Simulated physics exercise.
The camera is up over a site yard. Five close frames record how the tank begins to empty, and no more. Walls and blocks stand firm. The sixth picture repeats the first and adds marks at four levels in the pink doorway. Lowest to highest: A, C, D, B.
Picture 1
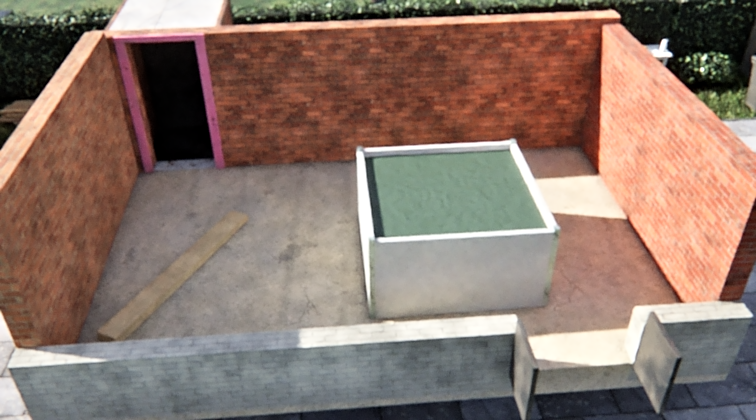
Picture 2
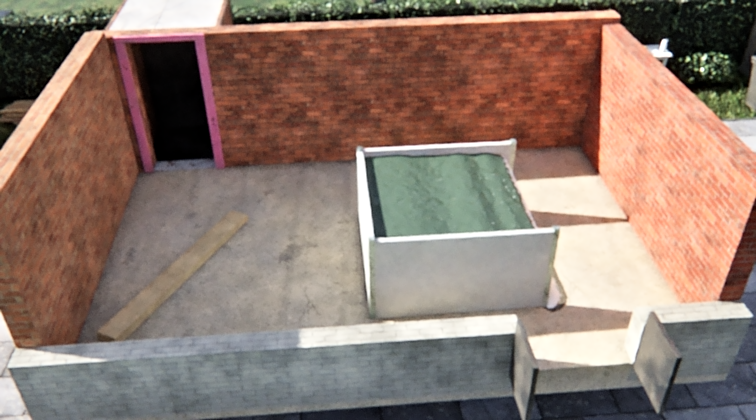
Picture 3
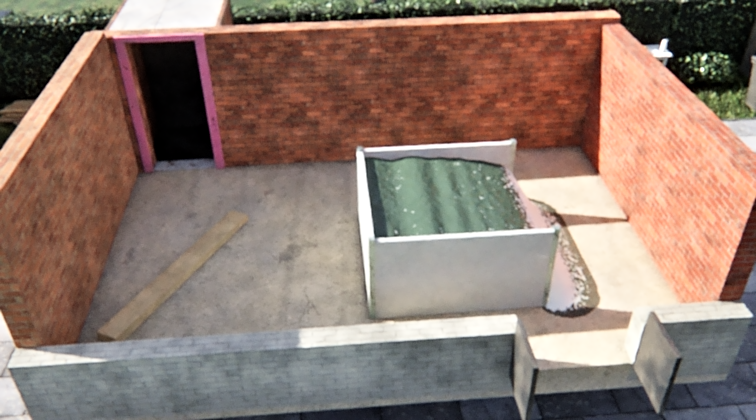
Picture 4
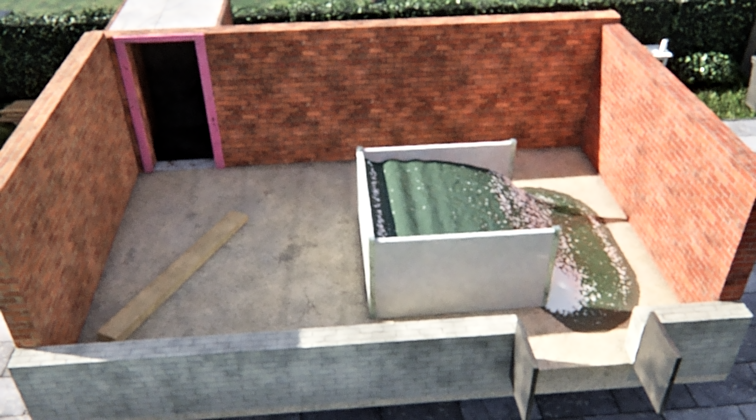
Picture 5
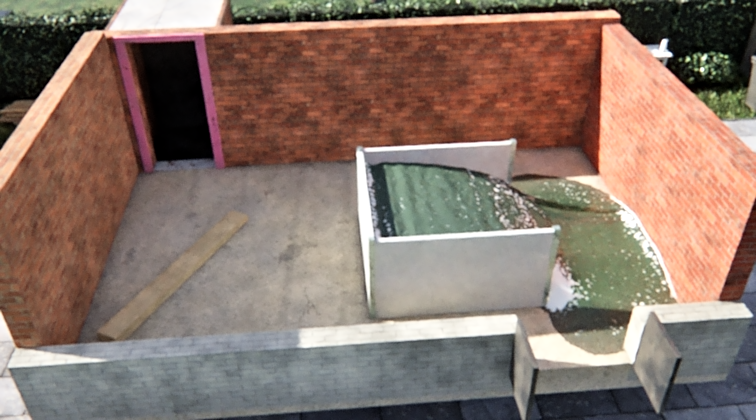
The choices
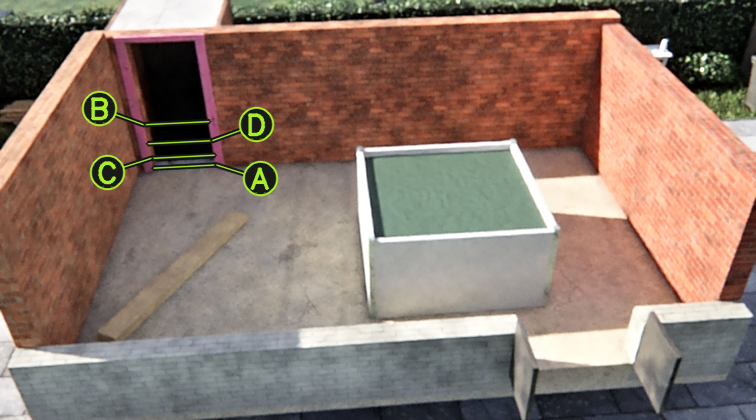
Green water pours from the tank's open right side and spreads across the yard floor.
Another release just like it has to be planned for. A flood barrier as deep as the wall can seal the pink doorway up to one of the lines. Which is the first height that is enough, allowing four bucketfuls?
I would pick height C.
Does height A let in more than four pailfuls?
Yes, that goes wrong.
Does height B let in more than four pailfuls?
No.
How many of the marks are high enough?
Three of the four.
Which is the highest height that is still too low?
That is height A.
On the marked copy, A at (185, 166); B at (176, 123); C at (183, 156); D at (180, 142); from the bottom up A, C, D, B.
With A, some 15 bucketfuls get in.
With B, nothing gets over.
With C, nothing gets over.
With D, nothing gets over.
